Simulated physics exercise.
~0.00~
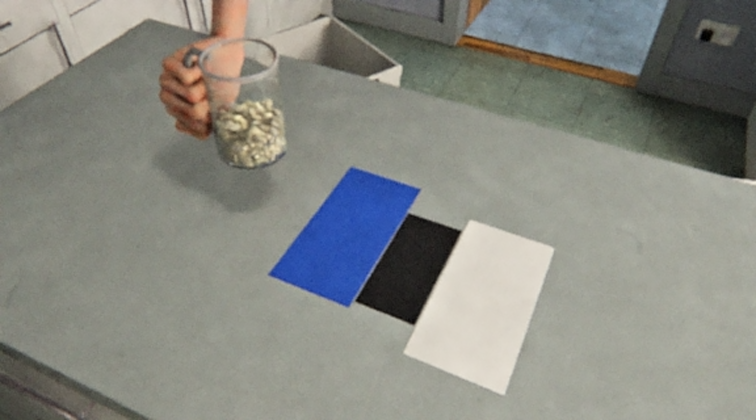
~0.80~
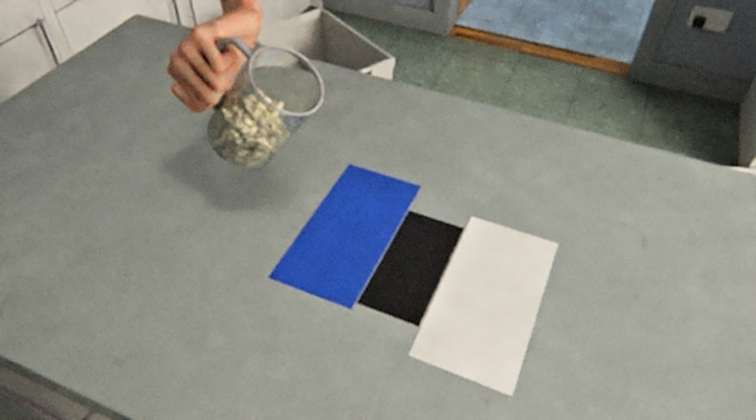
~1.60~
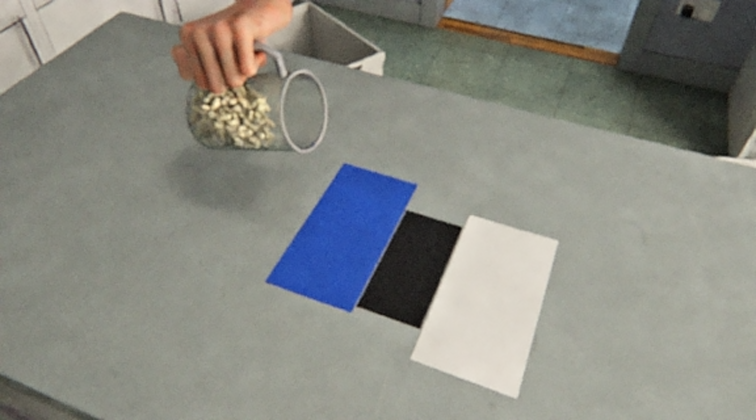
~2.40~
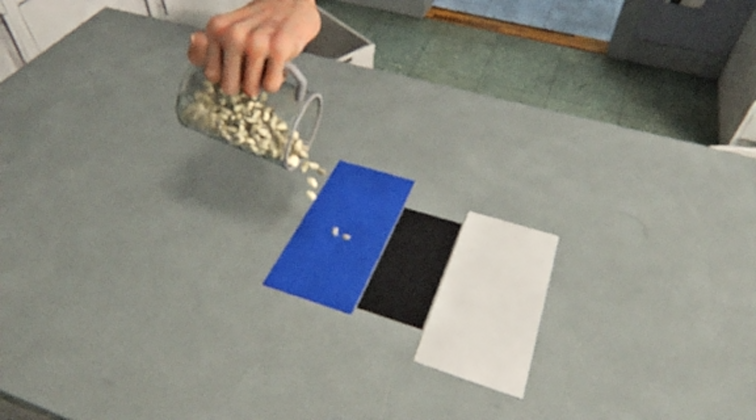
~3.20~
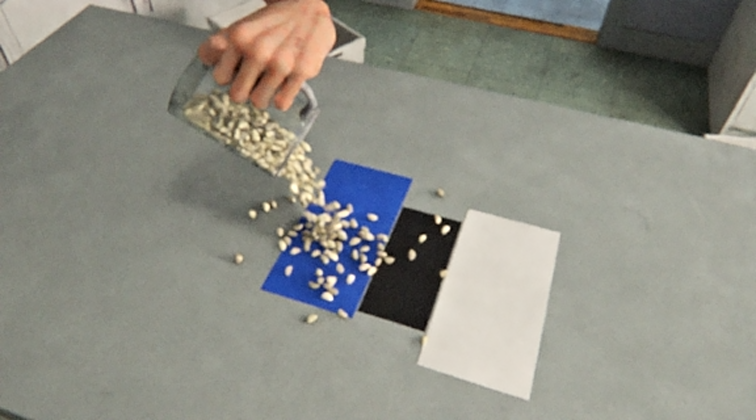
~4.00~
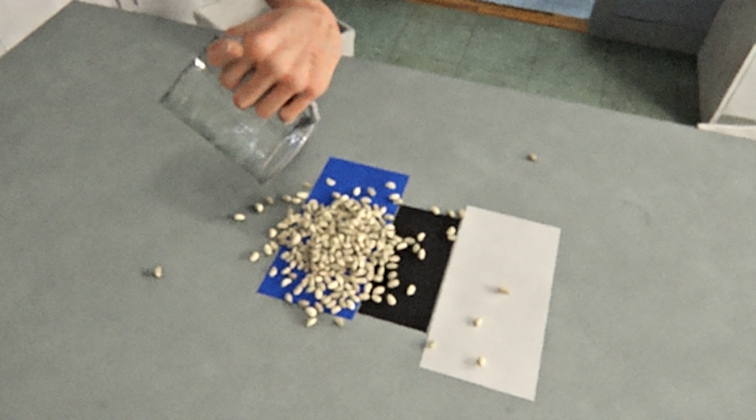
On a grey table, a hand tips a glass jug, pouring pale beans mostly onto the blue mat.
